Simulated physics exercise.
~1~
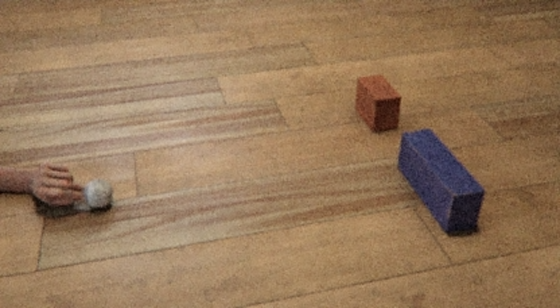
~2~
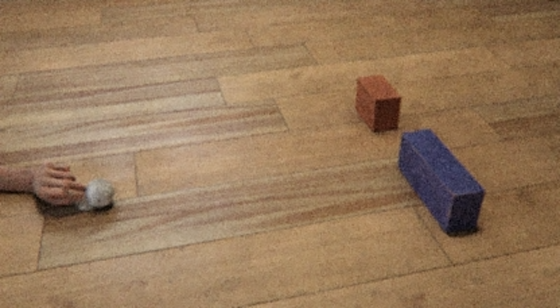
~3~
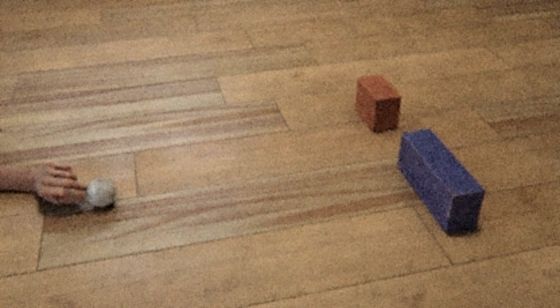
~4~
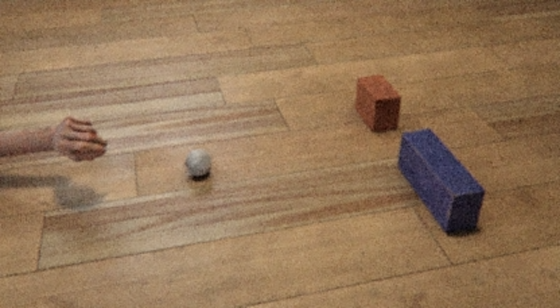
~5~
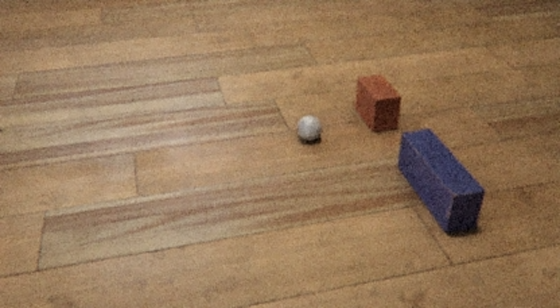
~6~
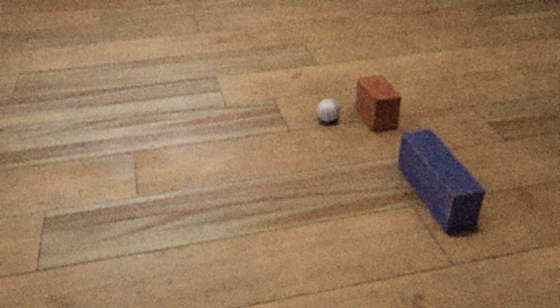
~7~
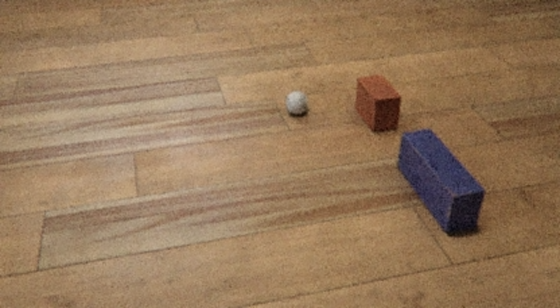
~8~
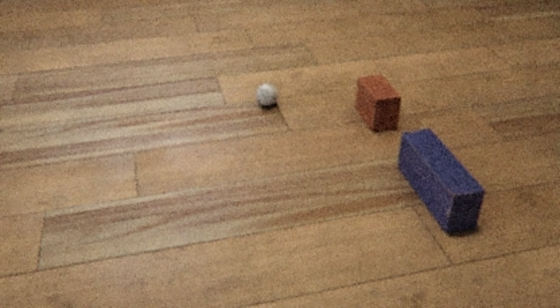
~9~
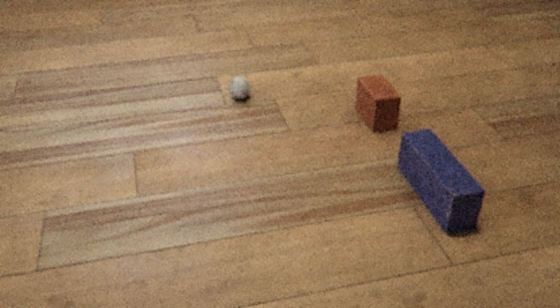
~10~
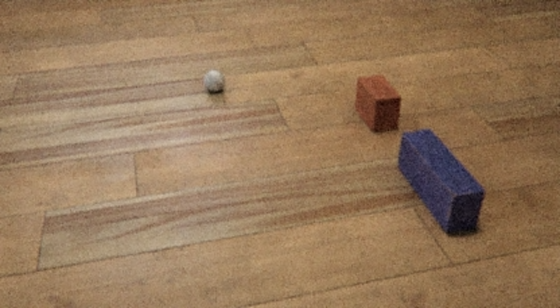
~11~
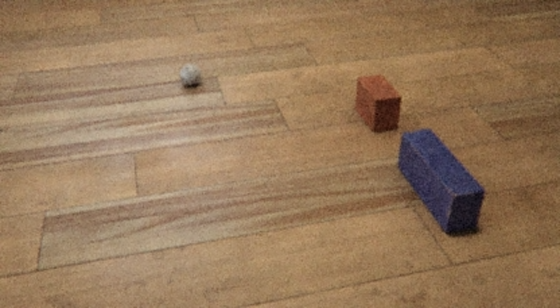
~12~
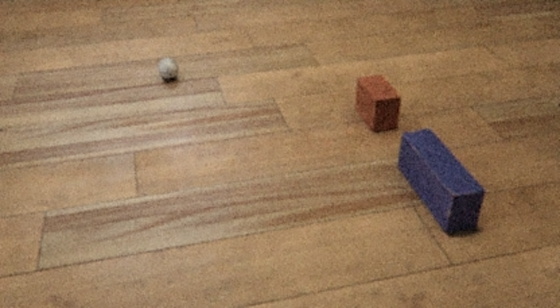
A small whitish ball, pushed off by a hand at the left, rolled right and slightly away across the wooden floor toward two blocks, hit the orange one, and bounced back left, ending up toward the upper left while both blocks stayed put.
